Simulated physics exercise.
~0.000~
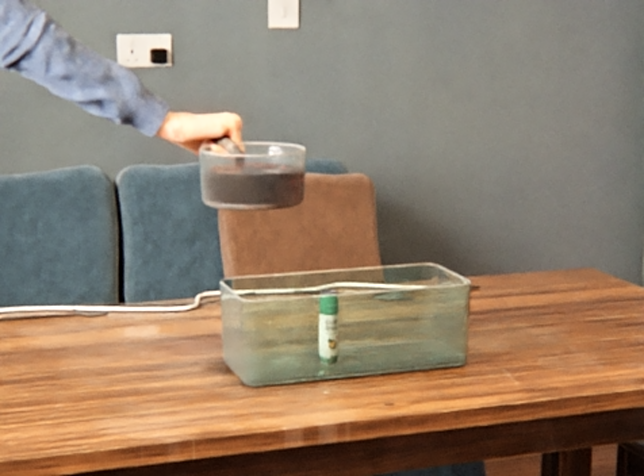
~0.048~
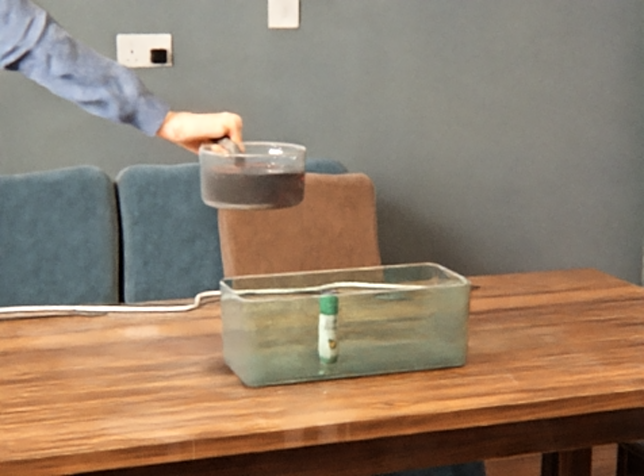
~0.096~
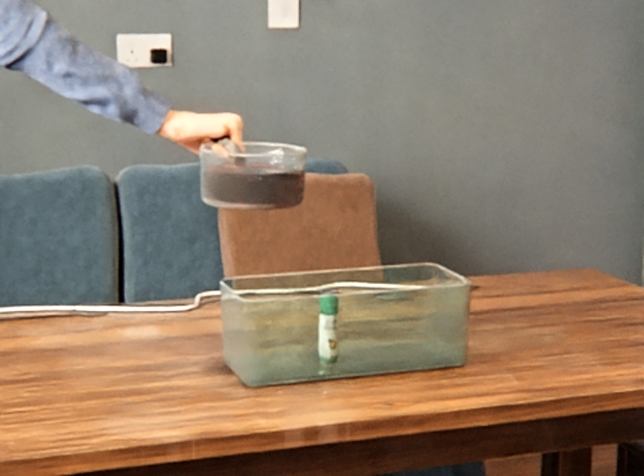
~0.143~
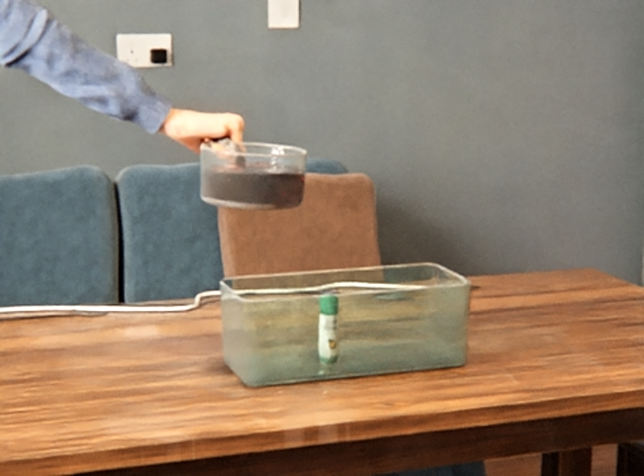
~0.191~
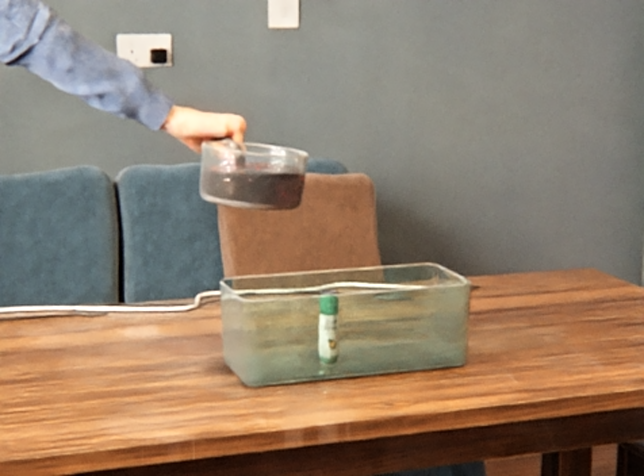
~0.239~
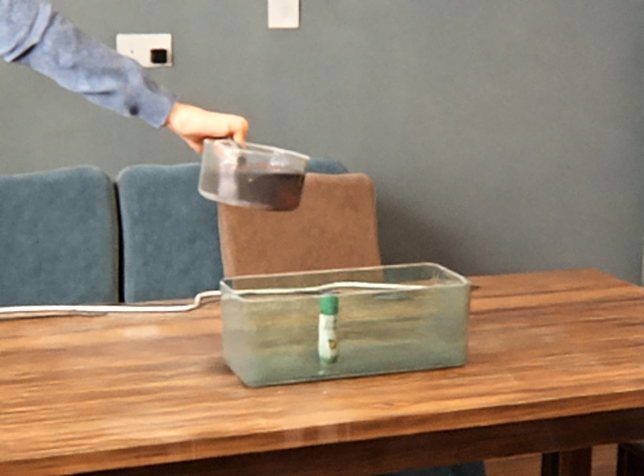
Above a wooden table, a hand held a small clear pot of dark tea still, up and to the left of an oblong glass basin, then slowly tilted it to the right.
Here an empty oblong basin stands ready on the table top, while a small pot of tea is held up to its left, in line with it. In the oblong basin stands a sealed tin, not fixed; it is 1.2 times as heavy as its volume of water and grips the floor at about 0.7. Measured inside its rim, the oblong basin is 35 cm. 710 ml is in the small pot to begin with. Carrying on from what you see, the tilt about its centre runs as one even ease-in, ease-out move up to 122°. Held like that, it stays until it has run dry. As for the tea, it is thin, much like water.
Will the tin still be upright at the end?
Yes.
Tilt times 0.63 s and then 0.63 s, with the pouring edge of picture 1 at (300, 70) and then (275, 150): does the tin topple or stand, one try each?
Try 1: Still standing; try 2: Tipped over.
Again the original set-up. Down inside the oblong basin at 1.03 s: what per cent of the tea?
The share is close to 84 percent.
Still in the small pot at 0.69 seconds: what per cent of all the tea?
Still held: Roughly 60 % of the total.
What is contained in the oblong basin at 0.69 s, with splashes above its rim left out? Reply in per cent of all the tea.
Some 7 per cent.
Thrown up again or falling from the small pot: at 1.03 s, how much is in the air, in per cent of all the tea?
About 10 per cent.
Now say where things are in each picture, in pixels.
In the first frame, tilt 0°; pouring edge (302, 148); surface from (203, 171) to (299, 167); the oblong basin's rim runs from (231, 291) to (454, 274); the tin's top is at (329, 295).
In the second frame, tilt 0°; pouring edge (302, 149); surface from (203, 171) to (299, 167).
In the third frame, tilt 2°; pouring edge (303, 150); surface from (203, 171) to (299, 168).
In the fourth frame, tilt 4°; pouring edge (304, 152); surface from (204, 171) to (299, 168).
In the fifth frame, tilt 7°; pouring edge (305, 155); surface from (204, 171) to (300, 168).
In the sixth frame, tilt 11°; pouring edge (306, 158); surface from (204, 171) to (300, 168).
By 0.69 s the tilt is 71° and 59 per cent is still to pour; the tin stands where it began.
By 1.03 s the tilt is 112° and 6 per cent is still to pour; the tin stands where it began.
By 1.38 s the tilt is 122° and 0 per cent is still to pour; the tin stands 1 cm from where it began.
By 1.76 s the tilt is 122° and 0 per cent is still to pour; the tin stands where it began.
At rest the tin stands where it began.
